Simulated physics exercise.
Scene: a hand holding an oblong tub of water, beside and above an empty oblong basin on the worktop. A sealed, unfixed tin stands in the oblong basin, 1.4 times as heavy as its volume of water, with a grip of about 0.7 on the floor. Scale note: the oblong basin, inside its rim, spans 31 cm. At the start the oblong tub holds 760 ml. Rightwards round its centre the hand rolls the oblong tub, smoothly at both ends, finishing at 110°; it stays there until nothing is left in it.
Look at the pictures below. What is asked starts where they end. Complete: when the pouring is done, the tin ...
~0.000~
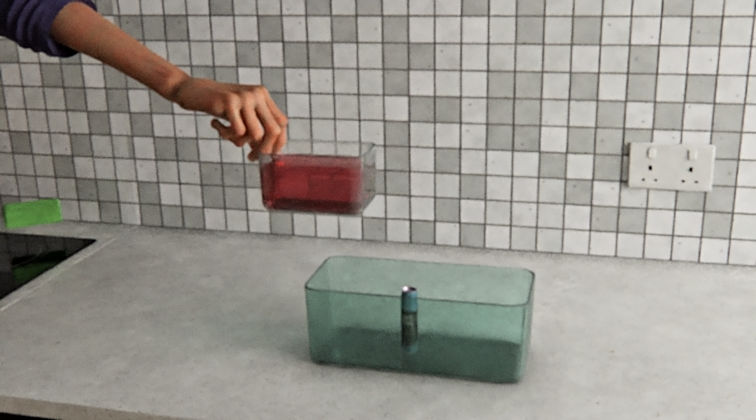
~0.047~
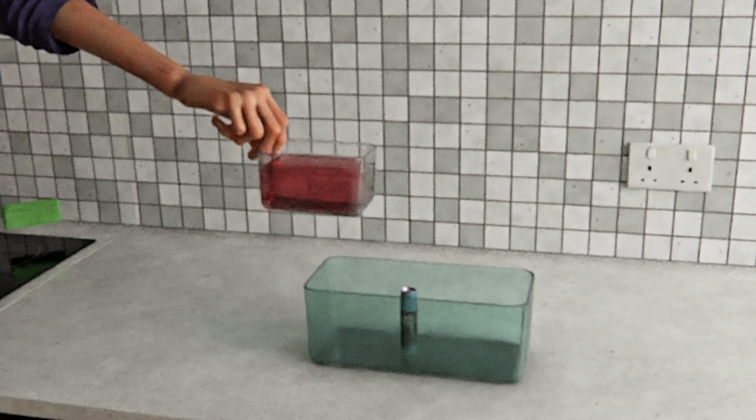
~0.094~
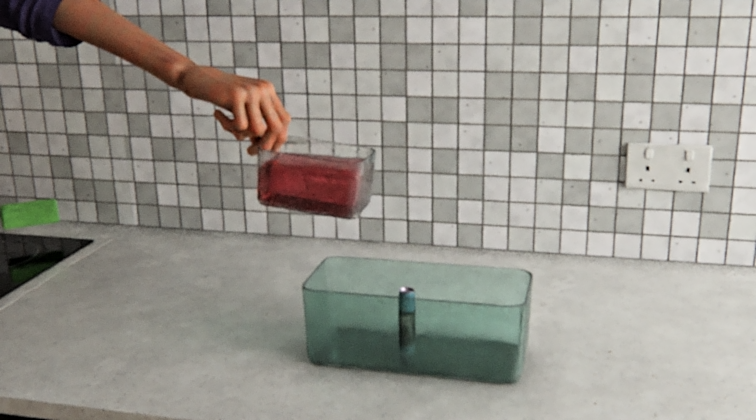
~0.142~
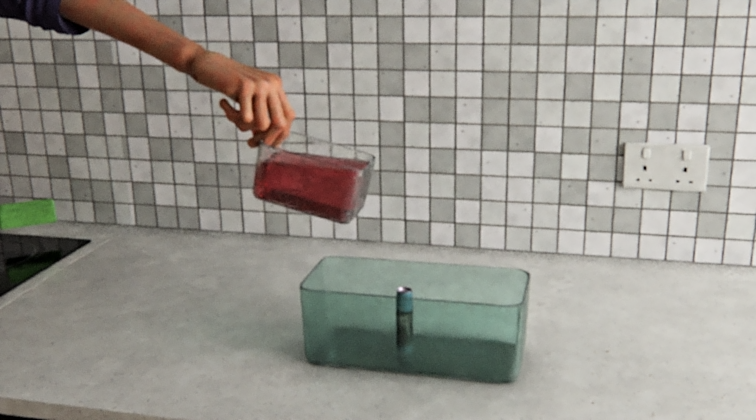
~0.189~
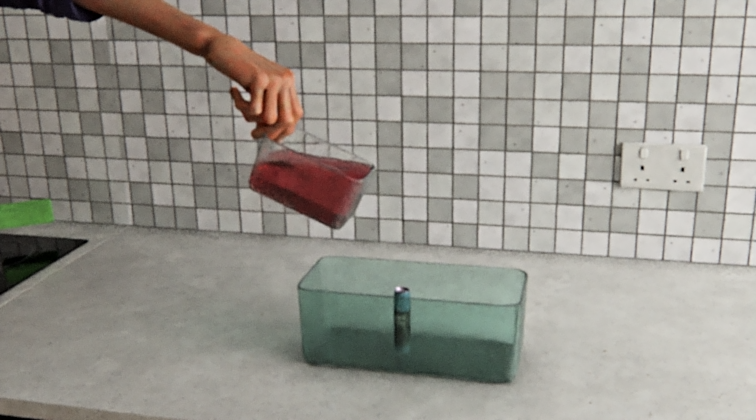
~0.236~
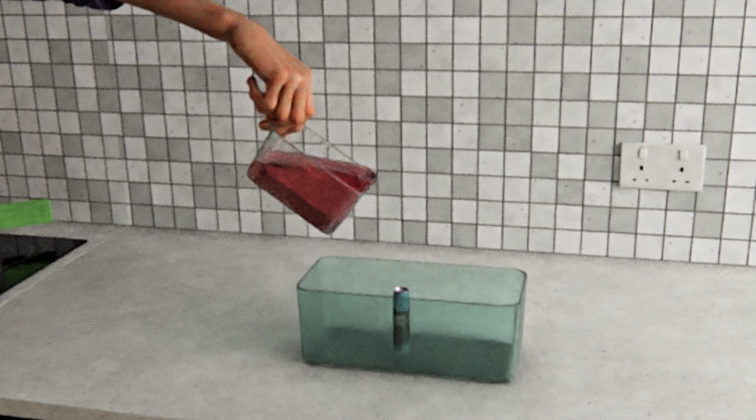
... has gone over.
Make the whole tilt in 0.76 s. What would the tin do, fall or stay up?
Result: Tin still standing.
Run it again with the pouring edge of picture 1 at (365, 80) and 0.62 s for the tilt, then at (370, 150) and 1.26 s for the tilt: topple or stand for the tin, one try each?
First it remains upright; then it stays up.
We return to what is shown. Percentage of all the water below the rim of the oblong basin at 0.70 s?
Roughly 90 per cent.
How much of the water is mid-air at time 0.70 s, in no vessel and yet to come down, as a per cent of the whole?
Near 5 in a hundred.
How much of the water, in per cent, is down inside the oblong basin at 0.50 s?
Close to 34 in a hundred.
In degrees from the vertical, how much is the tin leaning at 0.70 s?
The tilt is near 5°.
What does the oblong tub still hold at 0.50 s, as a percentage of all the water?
I'd estimate some 20 % remains.
After 0.50 s the tilt is 100° and 20 per cent is still to pour; the tin stands where it began.
After 0.70 s the tilt is 110° and 3 per cent is still to pour; the tin leans 5°.
After 0.90 s the tilt is 110° and 0 per cent is still to pour; the tin leans 24°.
After 1.12 s the tilt is 110° and 0 per cent is still to pour; the tin lies on its side.
In the end the tin lies on its side.
